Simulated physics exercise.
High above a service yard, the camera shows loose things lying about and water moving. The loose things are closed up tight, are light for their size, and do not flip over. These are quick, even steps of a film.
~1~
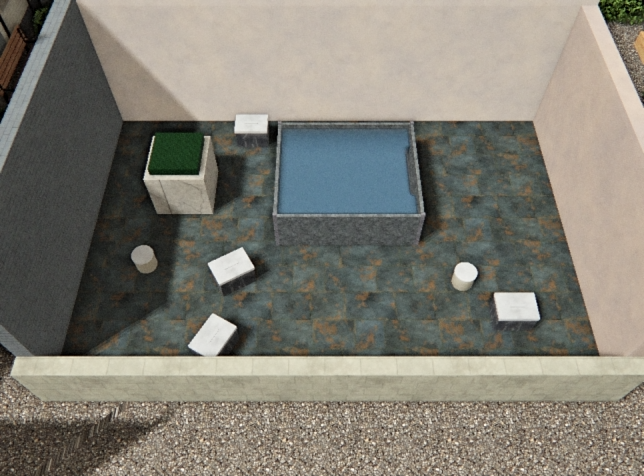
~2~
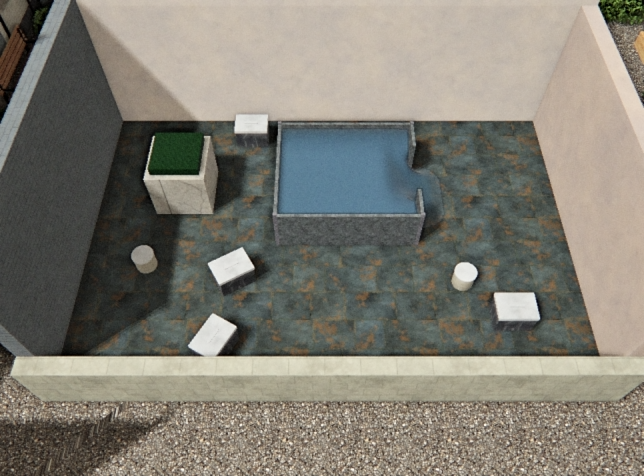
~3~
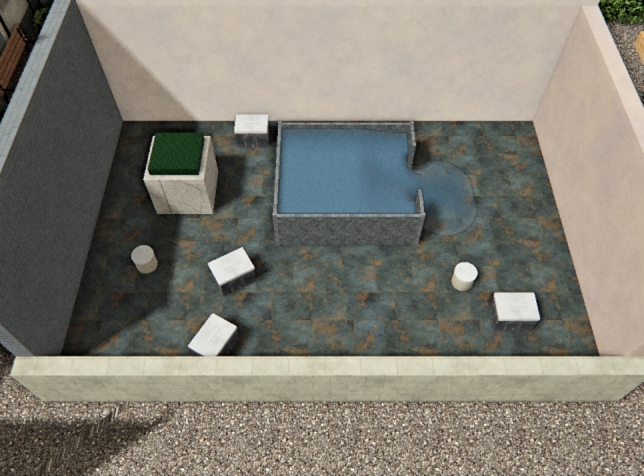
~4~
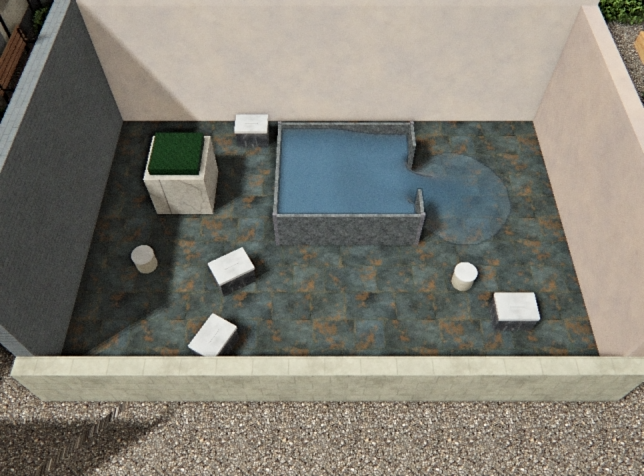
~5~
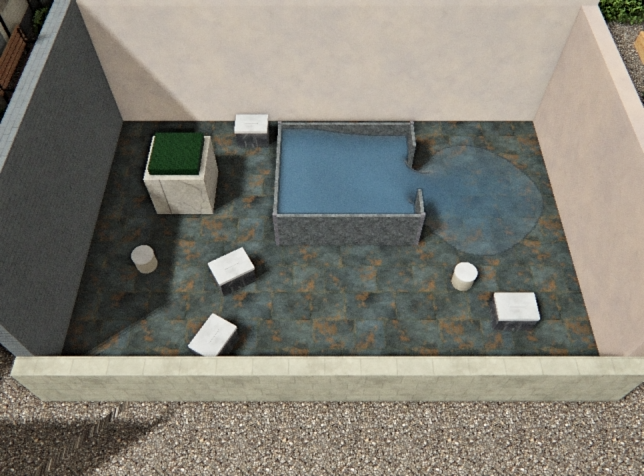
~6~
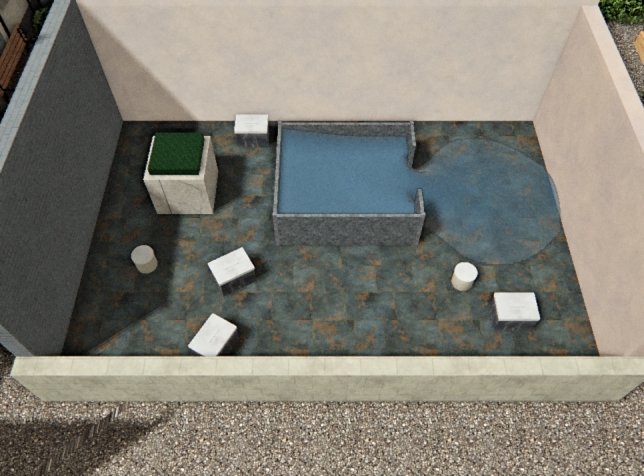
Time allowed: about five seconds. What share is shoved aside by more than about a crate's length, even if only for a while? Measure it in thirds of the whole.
The share is one to two thirds of the whole.
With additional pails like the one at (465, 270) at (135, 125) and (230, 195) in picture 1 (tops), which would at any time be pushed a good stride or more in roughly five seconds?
In sequence: Doesn't go far, doesn't go far.
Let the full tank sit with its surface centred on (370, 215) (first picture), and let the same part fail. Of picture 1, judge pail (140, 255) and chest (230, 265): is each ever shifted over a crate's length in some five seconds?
In the order asked: Lacked the distance and lacked the distance.
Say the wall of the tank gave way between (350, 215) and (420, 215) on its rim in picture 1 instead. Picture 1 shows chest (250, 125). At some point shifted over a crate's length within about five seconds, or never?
Distance not reached.
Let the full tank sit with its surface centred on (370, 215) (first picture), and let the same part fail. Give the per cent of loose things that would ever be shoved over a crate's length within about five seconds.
Around 70 in a hundred.
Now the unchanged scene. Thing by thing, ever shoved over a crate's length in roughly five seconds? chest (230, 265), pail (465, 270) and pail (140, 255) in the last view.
Entry one never gets that far, entry two never gets that far, entry three never gets that far.
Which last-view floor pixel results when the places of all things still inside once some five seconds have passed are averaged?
Mean floor position: Approx. (252, 245) px, last view.
A moment on, 0 of 7 are well off their spots; 0 afloat.
Next, 0 of 7 are well off their spots; 0 afloat.
Later, 2 of 7 are well off their spots; 1 afloat.
In the end, 4 of 7 are well off their spots, and 4 have been at some point; 0 afloat.
